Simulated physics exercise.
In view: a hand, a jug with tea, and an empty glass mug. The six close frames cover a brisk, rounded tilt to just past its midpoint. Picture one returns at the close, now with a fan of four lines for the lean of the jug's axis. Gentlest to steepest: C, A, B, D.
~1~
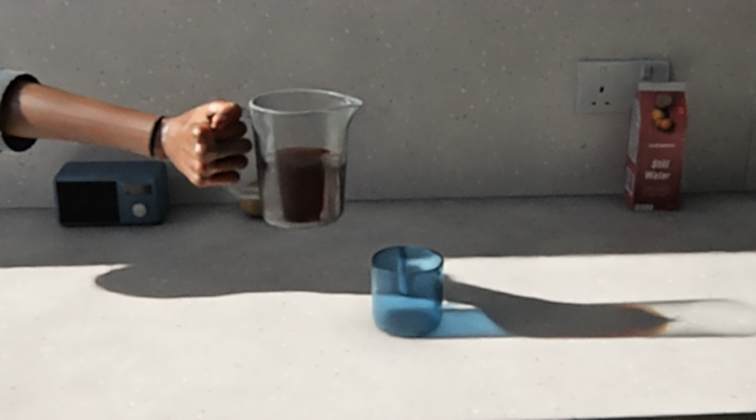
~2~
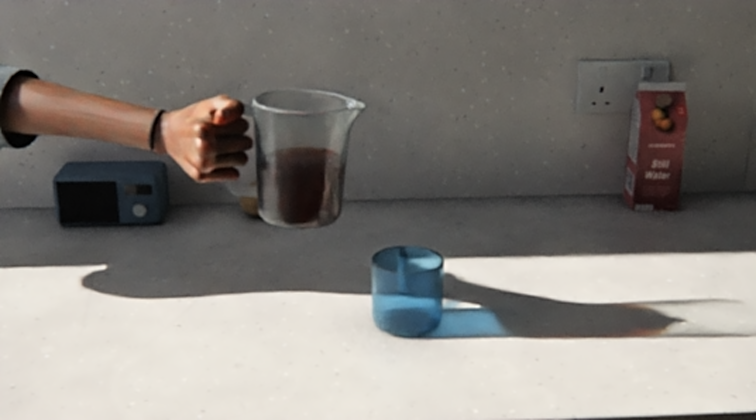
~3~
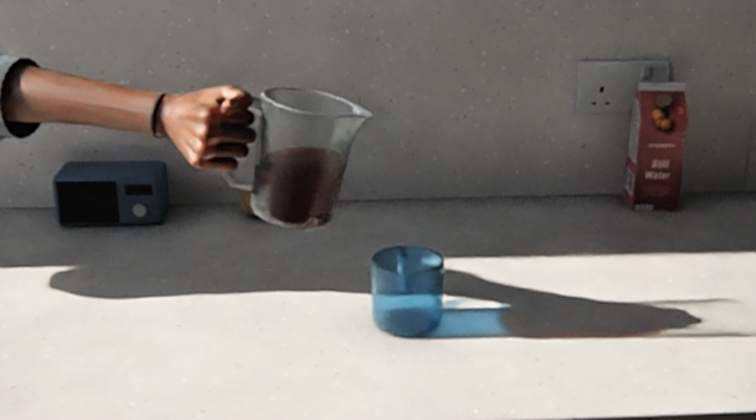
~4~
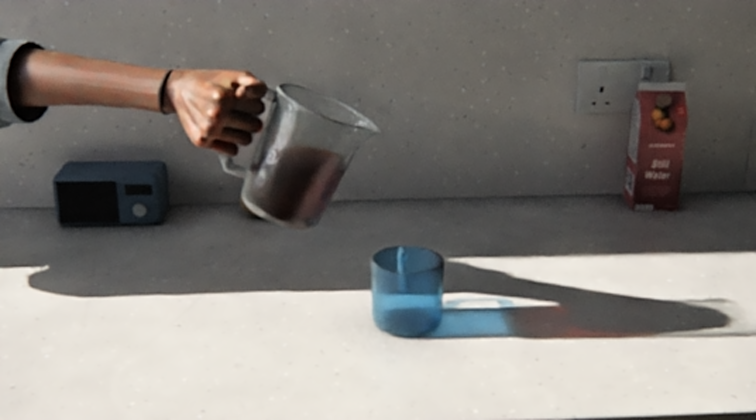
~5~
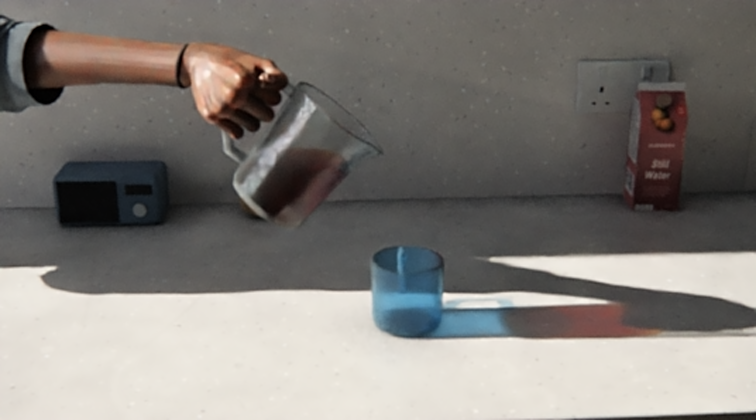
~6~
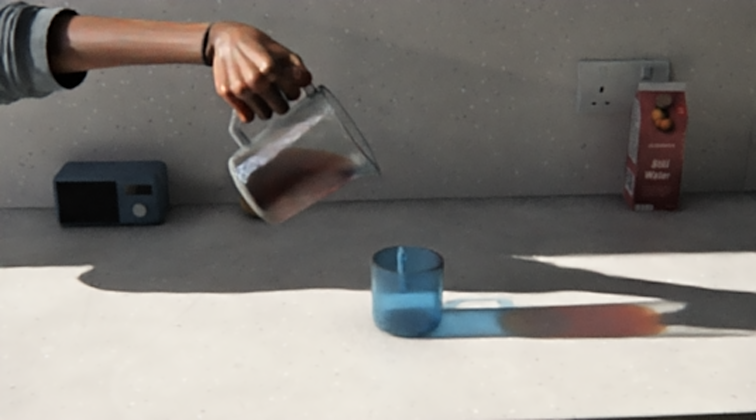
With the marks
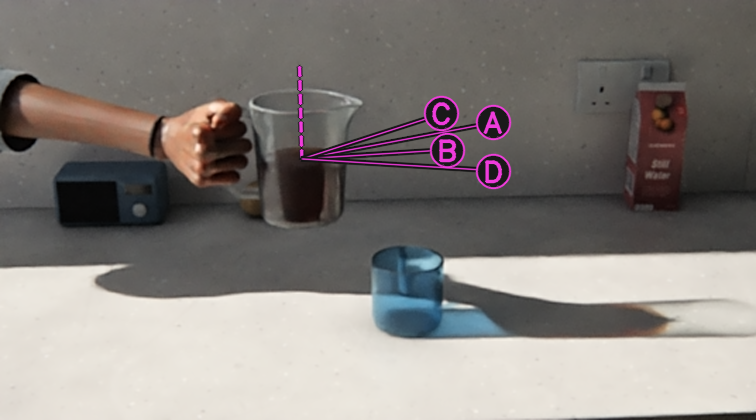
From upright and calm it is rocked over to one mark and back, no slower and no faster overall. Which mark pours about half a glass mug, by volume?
Take C.
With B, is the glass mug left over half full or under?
Over half.
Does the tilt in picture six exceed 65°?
No.
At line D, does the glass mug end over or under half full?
Over half.
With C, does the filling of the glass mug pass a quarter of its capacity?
Yes.
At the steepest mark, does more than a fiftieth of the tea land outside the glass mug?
Yes.
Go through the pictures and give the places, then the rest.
The first frame shows upright, lip at (361, 103); rim of the glass mug round (408, 259); nothing has left yet.
The second frame shows tipped about 3°, lip at (363, 106); nothing has left yet.
The third frame shows tipped about 11°, lip at (370, 115); nothing has left yet.
The fourth frame shows tipped about 24°, lip at (378, 131); nothing has left yet.
The fifth frame shows tipped about 39°, lip at (382, 151); nothing has left yet.
The sixth frame shows tipped about 55°, lip at (381, 173); nothing has left yet.
In magenta, A at (476, 125); B at (430, 150); C at (424, 119); D at (476, 169).
Choosing A, the glass mug ends with about 64 % of what it can hold; 6 % of the tea is spilt.
Choosing B, the glass mug ends with about 77 % of what it can hold; 11 % of the tea is spilt.
Choosing C, the glass mug ends with about 46 % of what it can hold; 3 % of the tea is spilt.
Choosing D, the glass mug ends with about 82 % of what it can hold; 19 % of the tea is spilt.
